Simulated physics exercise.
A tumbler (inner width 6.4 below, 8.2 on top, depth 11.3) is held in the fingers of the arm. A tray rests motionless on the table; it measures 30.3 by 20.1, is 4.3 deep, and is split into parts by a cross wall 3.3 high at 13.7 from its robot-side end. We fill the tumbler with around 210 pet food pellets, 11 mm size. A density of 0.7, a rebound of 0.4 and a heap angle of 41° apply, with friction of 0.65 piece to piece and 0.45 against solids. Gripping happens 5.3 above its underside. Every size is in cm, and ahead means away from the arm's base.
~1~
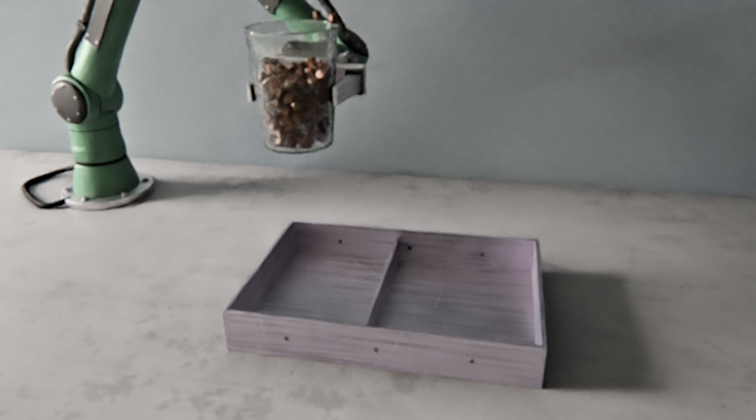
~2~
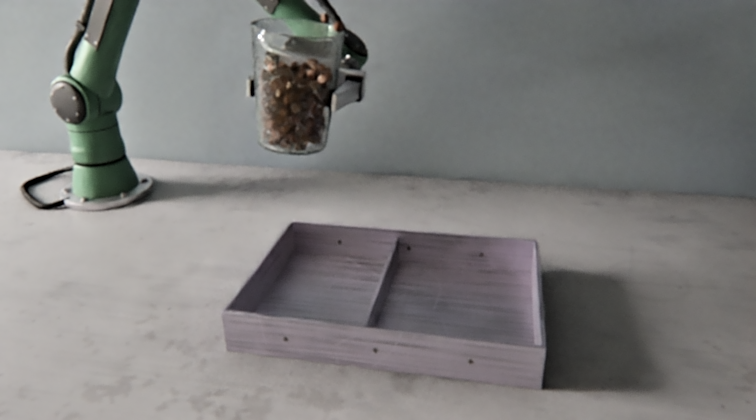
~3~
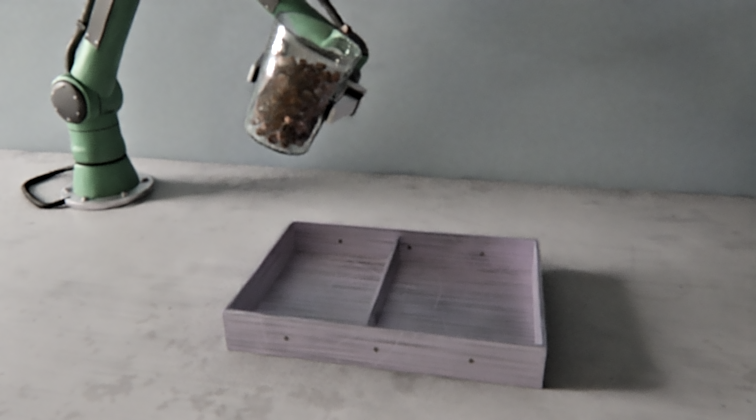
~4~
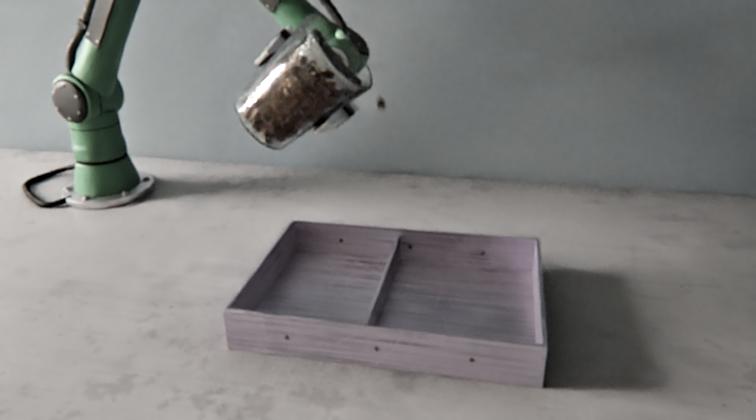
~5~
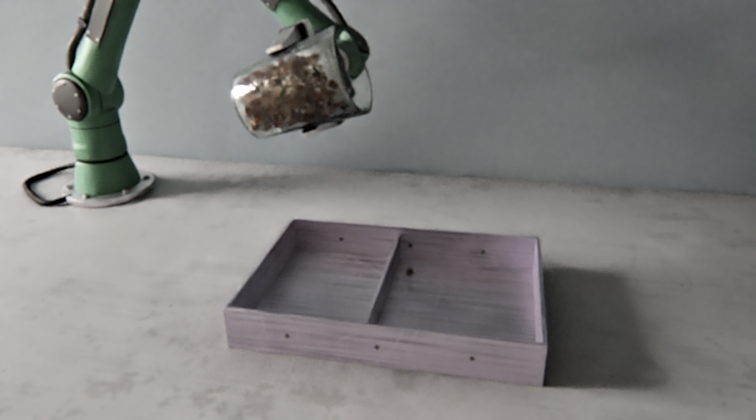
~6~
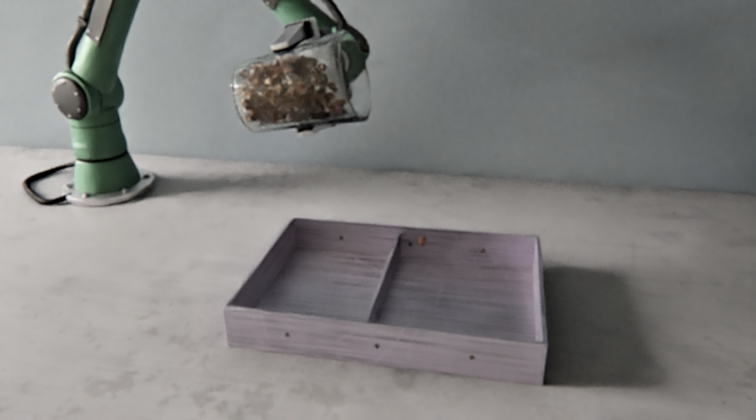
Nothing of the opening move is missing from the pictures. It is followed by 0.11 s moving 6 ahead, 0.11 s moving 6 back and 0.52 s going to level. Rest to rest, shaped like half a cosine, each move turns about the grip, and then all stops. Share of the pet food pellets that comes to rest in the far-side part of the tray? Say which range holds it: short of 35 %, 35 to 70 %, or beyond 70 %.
The range 35 to 70 % holds it.
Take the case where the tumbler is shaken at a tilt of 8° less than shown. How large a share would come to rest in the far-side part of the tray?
Roughly 25 percent then.
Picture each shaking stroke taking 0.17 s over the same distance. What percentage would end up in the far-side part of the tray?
Roughly 15 in a hundred.
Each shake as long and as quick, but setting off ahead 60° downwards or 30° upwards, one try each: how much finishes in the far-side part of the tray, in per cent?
First try about 5 %, second try about 90 %.
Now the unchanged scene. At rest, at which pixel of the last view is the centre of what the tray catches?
(452, 306).
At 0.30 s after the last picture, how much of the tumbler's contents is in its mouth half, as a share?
Roughly 70 %.
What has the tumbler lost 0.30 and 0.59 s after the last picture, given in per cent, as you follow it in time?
55, then 55.
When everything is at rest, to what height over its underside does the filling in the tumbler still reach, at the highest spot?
I'd put it at close to 5.5 centimetres.
Then, 0.30 s after the last picture, tilted 73° forward, highest piece 25 above the table; 95 in the tumbler, 2 in the far-side part, 1 on the table or floor, 108 in flight or on a rim.
Then, 0.59 s after the last picture, tilted 14° forward, highest piece 28 above the table; 94 in the far-side part, 90 in the tumbler, 14 on the table or floor, 7 in the robot-side part, 1 in flight or on a rim.
Then, 0.94 s after the last picture, level, highest piece 25 above the table; 95 in the far-side part, 90 in the tumbler, 14 on the table or floor, 7 in the robot-side part.
Then, 1.99 s after the last picture, level, highest piece 25 above the table; 95 in the far-side part, 90 in the tumbler, 14 on the table or floor, 7 in the robot-side part.
Final count, 95 in the far-side part, 90 in the tumbler, 14 on the table or floor, 7 in the robot-side part. That is 46 % in the far-side part of the tray.
